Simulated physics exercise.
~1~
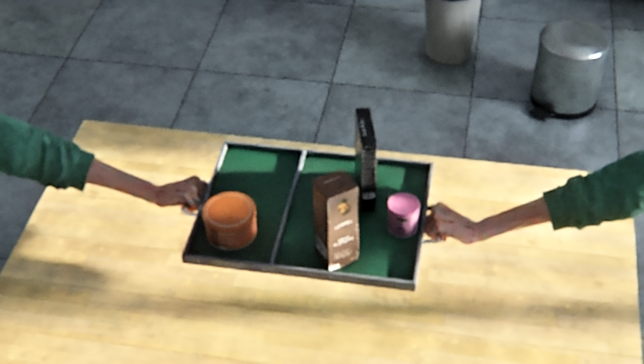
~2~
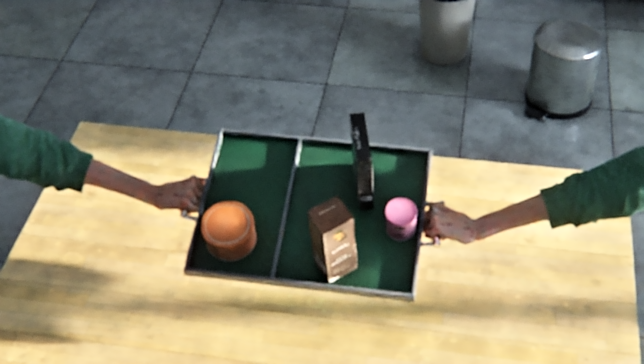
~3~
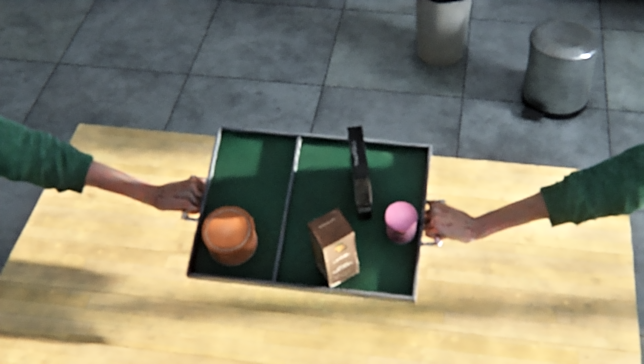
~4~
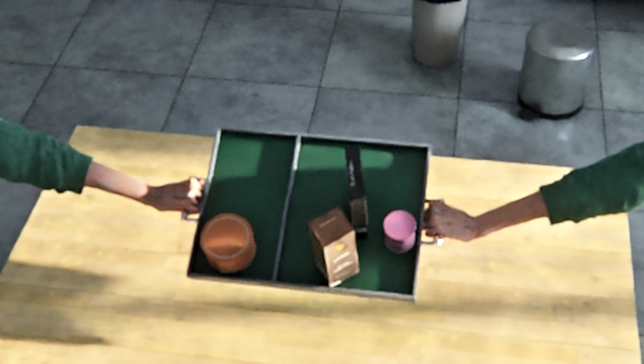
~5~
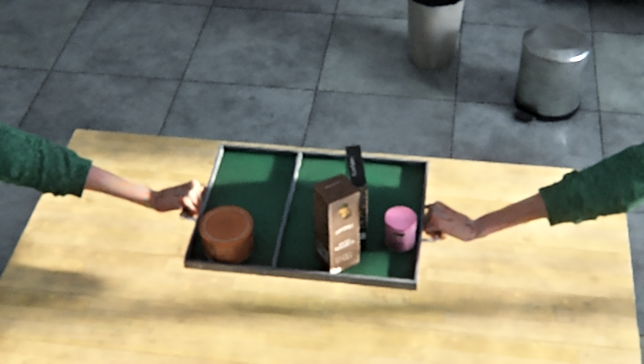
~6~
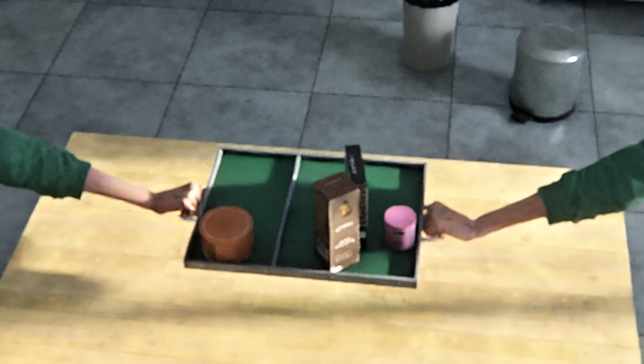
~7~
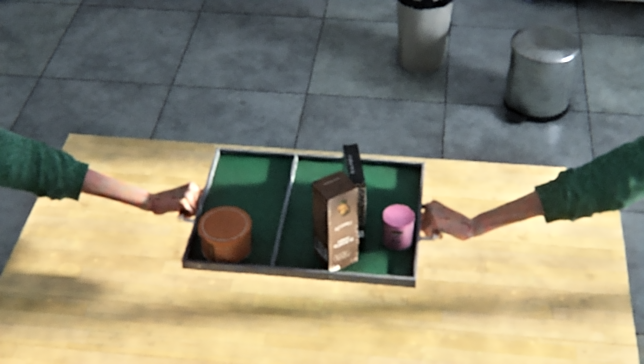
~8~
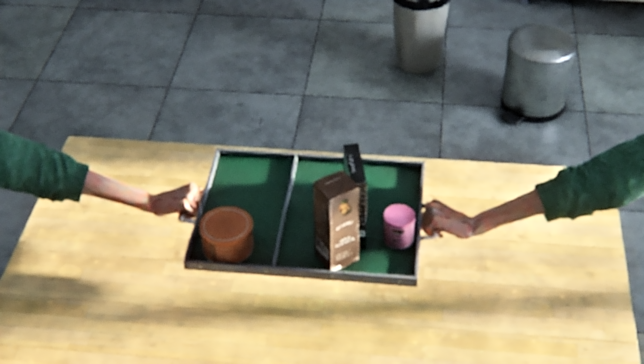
Over a wooden table, two hands tilt a tray toward the viewer and level it, the black packet sliding nearer but ending upright.
